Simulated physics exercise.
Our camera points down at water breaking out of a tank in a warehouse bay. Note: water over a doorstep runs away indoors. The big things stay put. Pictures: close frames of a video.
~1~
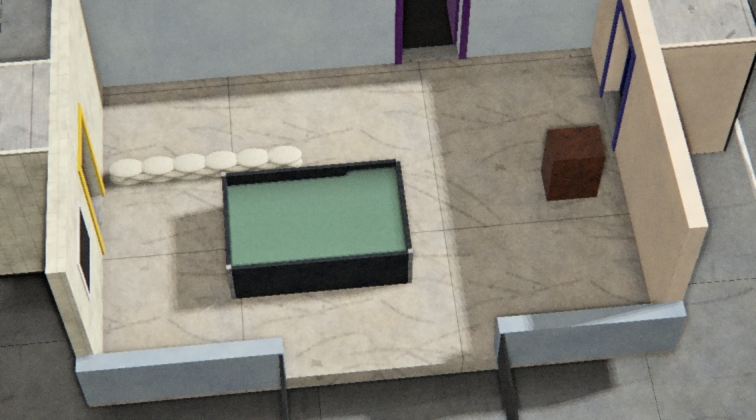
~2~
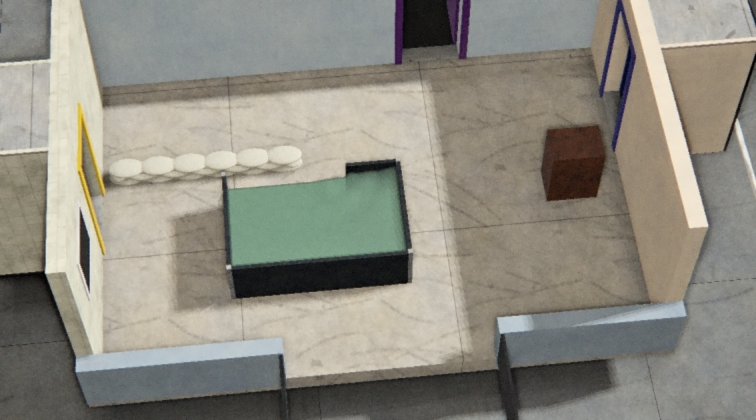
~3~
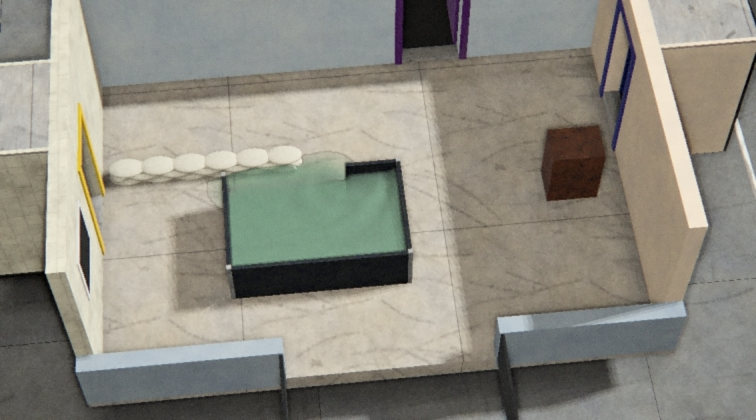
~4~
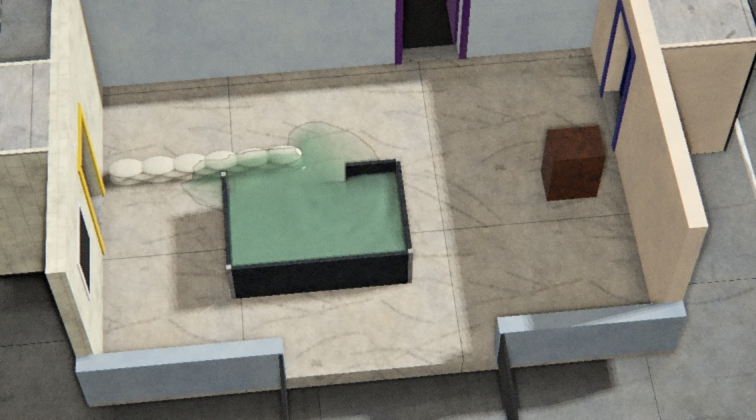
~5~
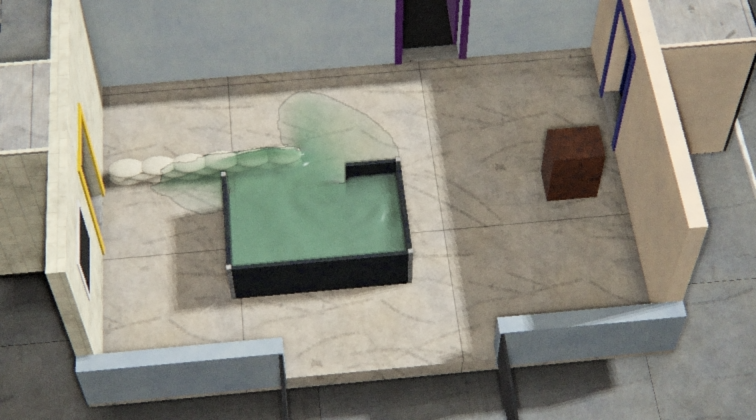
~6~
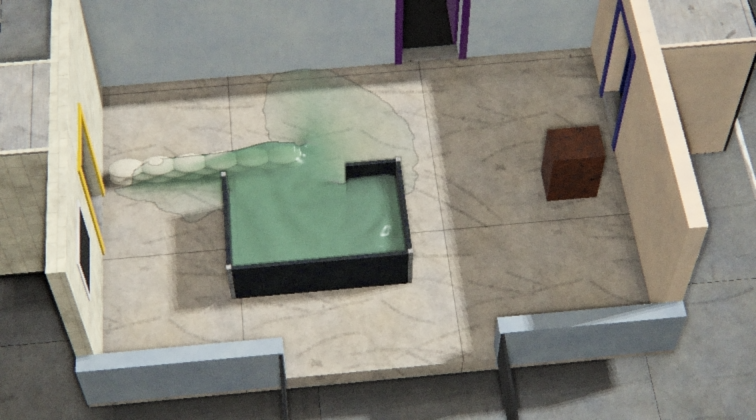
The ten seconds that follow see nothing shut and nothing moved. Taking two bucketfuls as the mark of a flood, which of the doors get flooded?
The blue door stays below the mark, the yellow door gets flooded, the purple door gets flooded.
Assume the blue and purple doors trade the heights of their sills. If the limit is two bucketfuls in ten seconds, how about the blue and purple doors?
Blue door: Tops the threshold; purple door: Remains below the threshold.
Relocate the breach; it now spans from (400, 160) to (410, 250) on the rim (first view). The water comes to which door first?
It would be the blue door.
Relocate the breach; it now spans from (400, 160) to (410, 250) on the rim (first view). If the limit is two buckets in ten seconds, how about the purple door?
Purple: Exceeds it.
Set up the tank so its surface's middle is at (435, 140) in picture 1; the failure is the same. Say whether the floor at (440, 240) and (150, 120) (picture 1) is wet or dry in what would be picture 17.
Taking both places in turn, they end up unaffected and inundated.
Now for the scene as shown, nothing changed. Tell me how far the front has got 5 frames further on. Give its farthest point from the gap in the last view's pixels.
My guess is roughly (437, 62).
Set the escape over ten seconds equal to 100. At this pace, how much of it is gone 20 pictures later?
Roughly 60 %.
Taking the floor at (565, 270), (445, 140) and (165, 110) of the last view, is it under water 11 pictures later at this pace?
Point by point: Not yet wet, inundated, inundated.
A moment on, water covers 30 % of the floor; the blue door not reached, the yellow door over two buckets in, the purple door wet at the sill, nothing in.
Next, water covers 45 % of the floor; the blue door not reached, the yellow door far over two buckets in, the purple door over two buckets in.
Then, water covers 55 % of the floor; the blue door wet at the sill, nothing in, the yellow door far over two buckets in, the purple door over two buckets in.
Later, water covers 75 % of the floor; the blue door wet at the sill, nothing in, the yellow door far over two buckets in, the purple door over two buckets in.
In the end, water covers 95 % of the floor; the blue door wet at the sill, nothing in, the yellow door far over two buckets in, the purple door far over two buckets in.
